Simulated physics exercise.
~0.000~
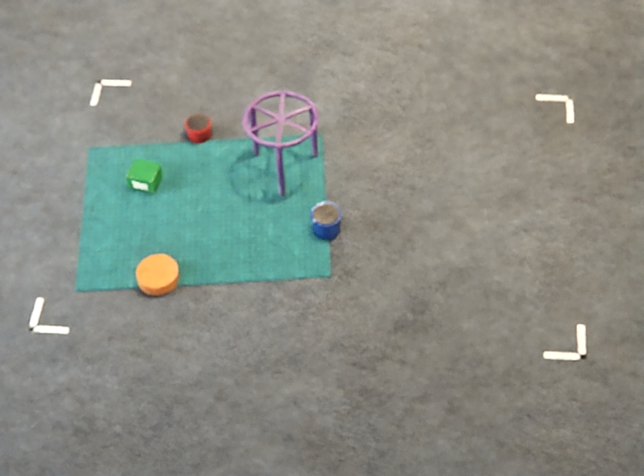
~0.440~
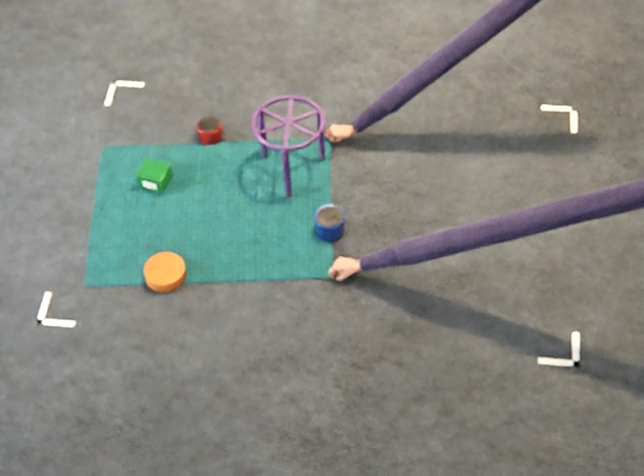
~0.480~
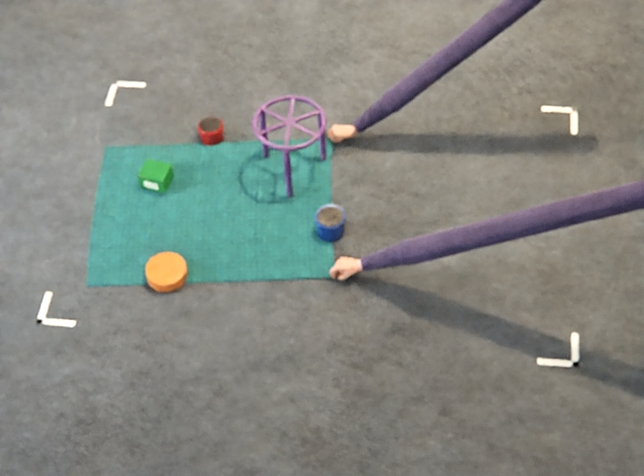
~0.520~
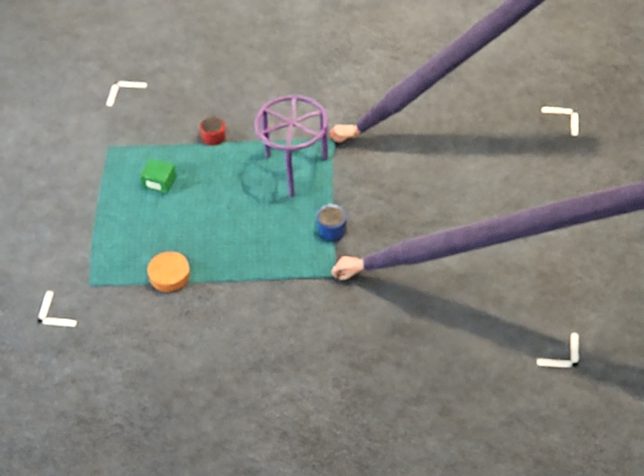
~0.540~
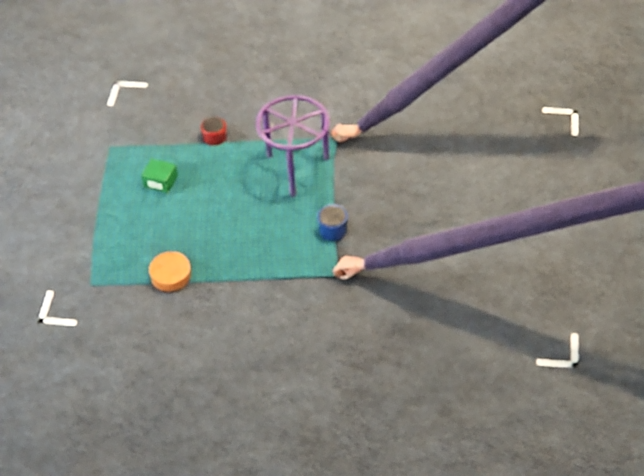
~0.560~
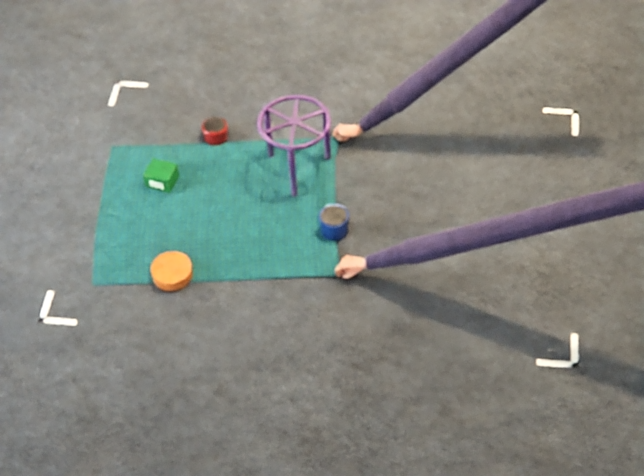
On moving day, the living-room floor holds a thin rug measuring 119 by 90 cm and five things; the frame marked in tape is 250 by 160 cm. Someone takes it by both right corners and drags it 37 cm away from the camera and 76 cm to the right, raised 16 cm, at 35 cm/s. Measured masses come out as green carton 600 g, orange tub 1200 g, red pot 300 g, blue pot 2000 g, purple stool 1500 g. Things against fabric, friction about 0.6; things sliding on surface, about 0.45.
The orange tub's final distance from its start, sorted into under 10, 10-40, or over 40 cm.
Distance: Over 40 cm.
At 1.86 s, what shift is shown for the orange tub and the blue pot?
Shifts - orange tub: Around 50 cm; blue pot: Around 40 cm.
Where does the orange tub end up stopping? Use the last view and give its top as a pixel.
Check near (343, 223) - that's where it comes to rest.
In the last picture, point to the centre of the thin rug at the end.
Around (383, 167).
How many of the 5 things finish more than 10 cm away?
It adds up to 5.
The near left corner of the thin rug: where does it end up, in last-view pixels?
About (265, 240).
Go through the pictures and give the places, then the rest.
In the first picture, shows, orange tub (157, 271); thin rug corners (75, 292) (89, 148) (331, 277).
In the second picture, shows, thin rug corners (85, 287) (103, 147); grip (334, 278).
In the third picture, shows, thin rug corners (86, 287) (105, 147); grip (336, 277).
In the fourth picture, shows, thin rug corners (89, 286) (108, 147); grip (338, 277).
In the fifth picture, shows, thin rug corners (90, 286) (110, 147); grip (339, 277).
In the sixth picture, shows, orange tub (171, 267); thin rug corners (92, 285) (111, 146); grip (340, 276).
By 1.2 s, middle of the thin rug at (264, 198); orange tub 26 cm off its start, green carton 26 cm off its start, purple stool 24 cm off its start.
By 1.9 s, middle of the thin rug at (306, 187); orange tub 49 cm off its start, green carton 48 cm off its start, purple stool 45 cm off its start.
By 2.5 s, middle of the thin rug at (351, 174); orange tub 72 cm off its start at (309, 231), green carton 73 cm off its start at (294, 136), purple stool lifted 4 cm.
By 3.2 s, middle of the thin rug at (380, 166); orange tub 89 cm off its start, green carton 90 cm off its start, purple stool lifted 5 cm.
By 3.8 s, middle of the thin rug at (383, 167); orange tub 89 cm off its start at (343, 223), green carton 92 cm off its start at (330, 128), purple stool 74 cm off its start at (415, 90), red pot 73 cm off its start at (344, 90).
